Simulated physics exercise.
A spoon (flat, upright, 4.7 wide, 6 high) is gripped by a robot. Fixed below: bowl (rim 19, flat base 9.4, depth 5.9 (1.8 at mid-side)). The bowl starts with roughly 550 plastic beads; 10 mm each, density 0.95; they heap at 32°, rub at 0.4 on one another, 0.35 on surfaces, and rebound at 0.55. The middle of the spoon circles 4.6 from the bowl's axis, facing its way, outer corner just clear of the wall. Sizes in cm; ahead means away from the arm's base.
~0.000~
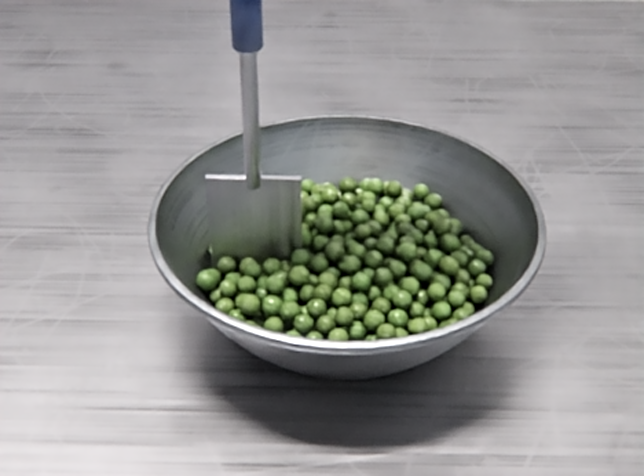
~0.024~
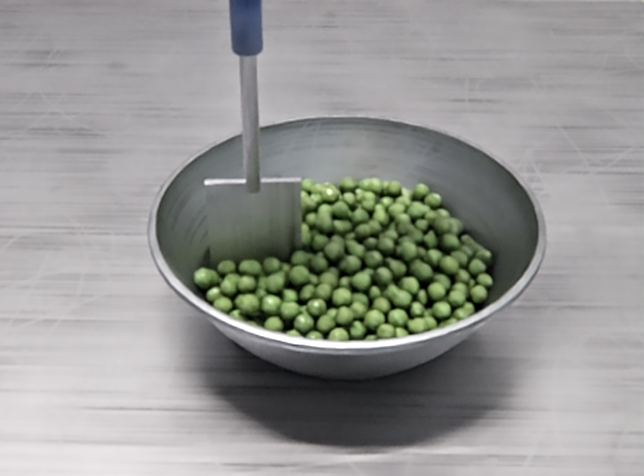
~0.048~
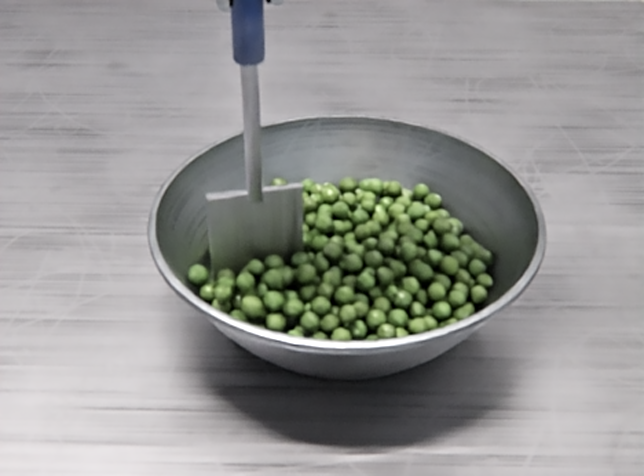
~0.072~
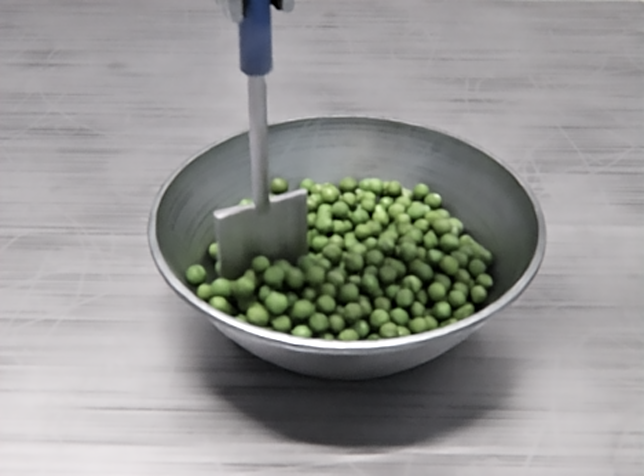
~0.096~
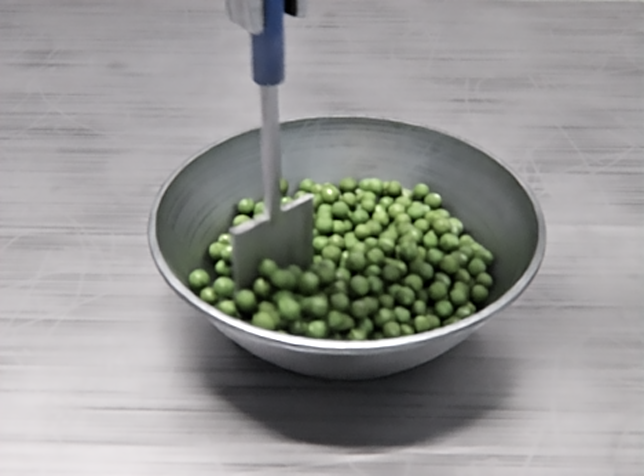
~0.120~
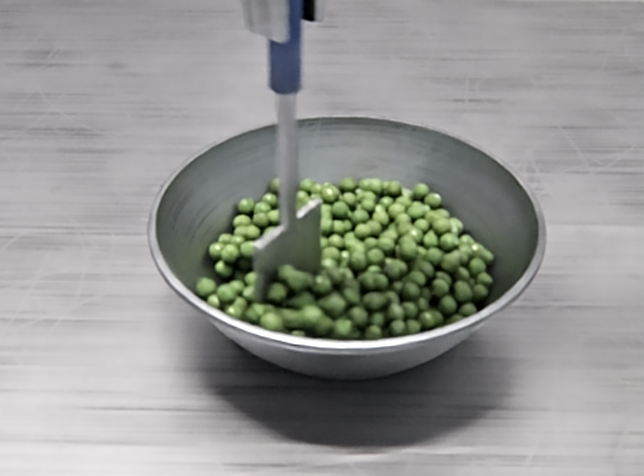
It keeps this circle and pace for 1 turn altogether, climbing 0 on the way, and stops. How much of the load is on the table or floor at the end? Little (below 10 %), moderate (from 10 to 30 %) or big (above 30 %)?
A moderate share, from 10 to 30 %, ends on the table or floor.
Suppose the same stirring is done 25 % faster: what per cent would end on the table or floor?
It would be near 25 per cent.
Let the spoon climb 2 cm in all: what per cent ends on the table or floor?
About 5 per cent.
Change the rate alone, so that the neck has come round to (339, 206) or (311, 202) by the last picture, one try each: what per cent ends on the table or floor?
About 30 and 25 per cent.
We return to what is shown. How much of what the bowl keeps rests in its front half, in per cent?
About 65 per cent.
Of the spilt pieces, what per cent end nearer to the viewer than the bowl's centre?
Roughly 40 per cent.
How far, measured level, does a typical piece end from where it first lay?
Some 7 cm.
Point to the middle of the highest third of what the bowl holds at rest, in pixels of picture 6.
Around (267, 295).
After 0.34 s, 172° round, highest piece 8 above the table; 536 in the bowl, 2 on the table or floor, 10 in flight or on the tool.
After 0.56 s, 290° round, highest piece 8 above the table; 498 in the bowl, 40 on the table or floor, 10 in flight or on the tool.
After 0.87 s, 0° round, highest piece 7 above the table; 468 in the bowl, 79 on the table or floor, 1 in flight or on the tool.
After 1.57 s, 0° round, highest piece 6 above the table; 468 in the bowl, 80 on the table or floor.
At rest, 468 in the bowl, 80 on the table or floor. That is 15 % on the table or floor.
